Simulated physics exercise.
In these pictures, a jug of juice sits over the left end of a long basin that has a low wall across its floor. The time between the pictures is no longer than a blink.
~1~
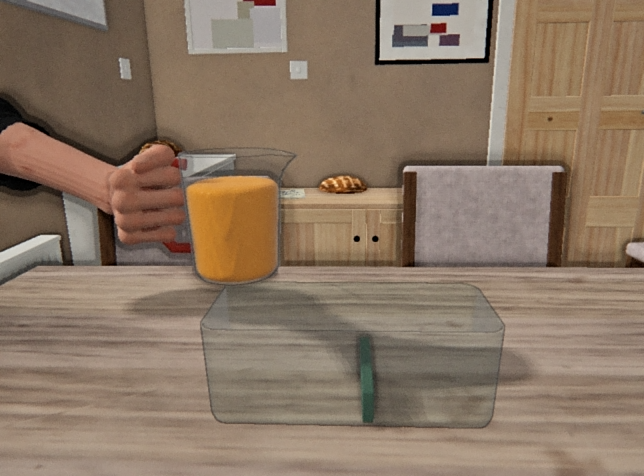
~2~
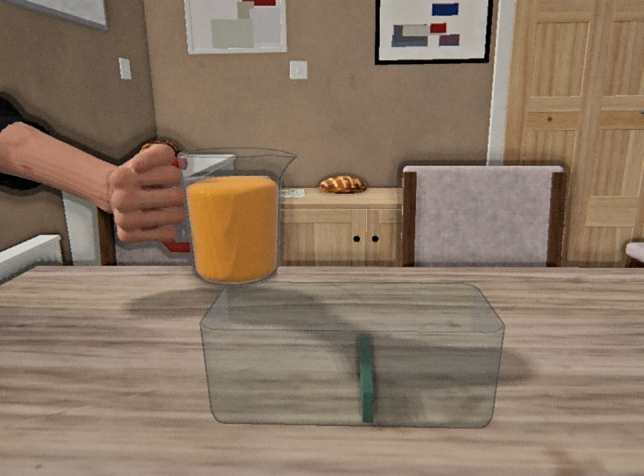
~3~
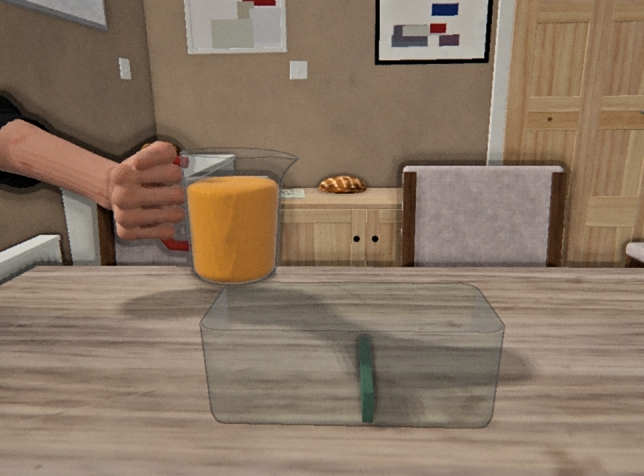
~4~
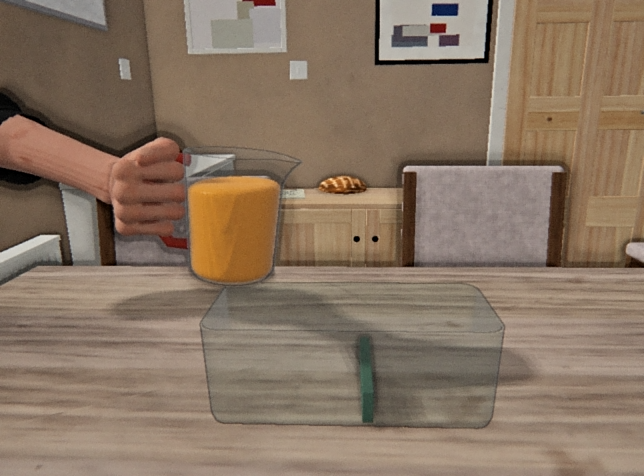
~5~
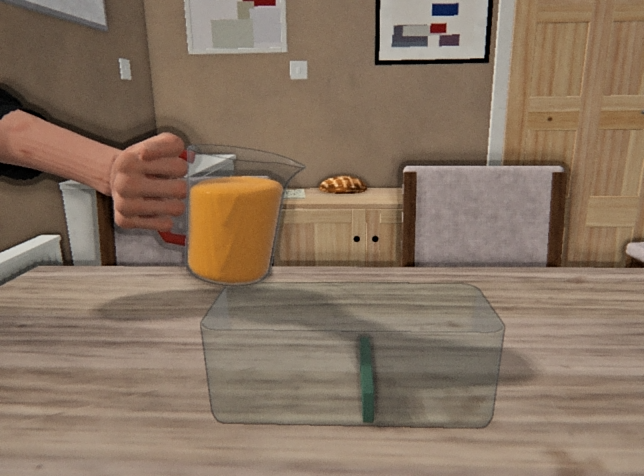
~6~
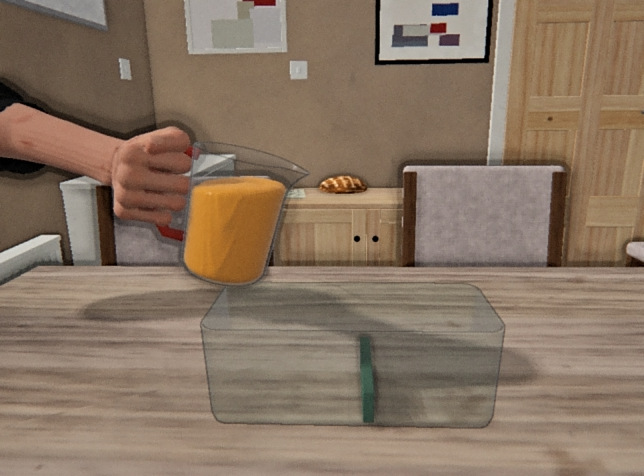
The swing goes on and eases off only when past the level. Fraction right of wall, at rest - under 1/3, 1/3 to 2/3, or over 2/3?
The right side of the wall holds a small share, below one third.
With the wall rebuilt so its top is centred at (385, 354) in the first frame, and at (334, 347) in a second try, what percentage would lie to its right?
Result: 5 % first, 70 % second.
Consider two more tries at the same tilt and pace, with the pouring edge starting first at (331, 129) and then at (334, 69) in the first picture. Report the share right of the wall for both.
Roughly 80 per cent, then roughly 85 per cent.
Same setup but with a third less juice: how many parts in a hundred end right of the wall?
Estimated share: Close to 5 per cent.
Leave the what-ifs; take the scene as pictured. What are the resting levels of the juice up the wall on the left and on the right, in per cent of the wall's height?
60 per cent left, 20 per cent right.
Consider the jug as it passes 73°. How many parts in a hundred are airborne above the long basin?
Share out of both vessels: Approx. 10 %.
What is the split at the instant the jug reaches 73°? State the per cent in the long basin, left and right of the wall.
About 0 % left and about 0 % right.
A moment on, the jug is tipped part way and 84 per cent is still to pour, 2 is left of the wall and 1 right of it.
Next, the jug is tipped right over and 24 per cent is still to pour, 45 is left of the wall and 18 right of it.
Then the jug is tipped right over and 1 per cent is still to pour, 76 is left of the wall and 20 right of it.
Later the jug is tipped right over and 0 per cent is still to pour, 76 is left of the wall and 22 right of it.
At rest 76 per cent lies left of the wall, 22 right of it and 2 outside.
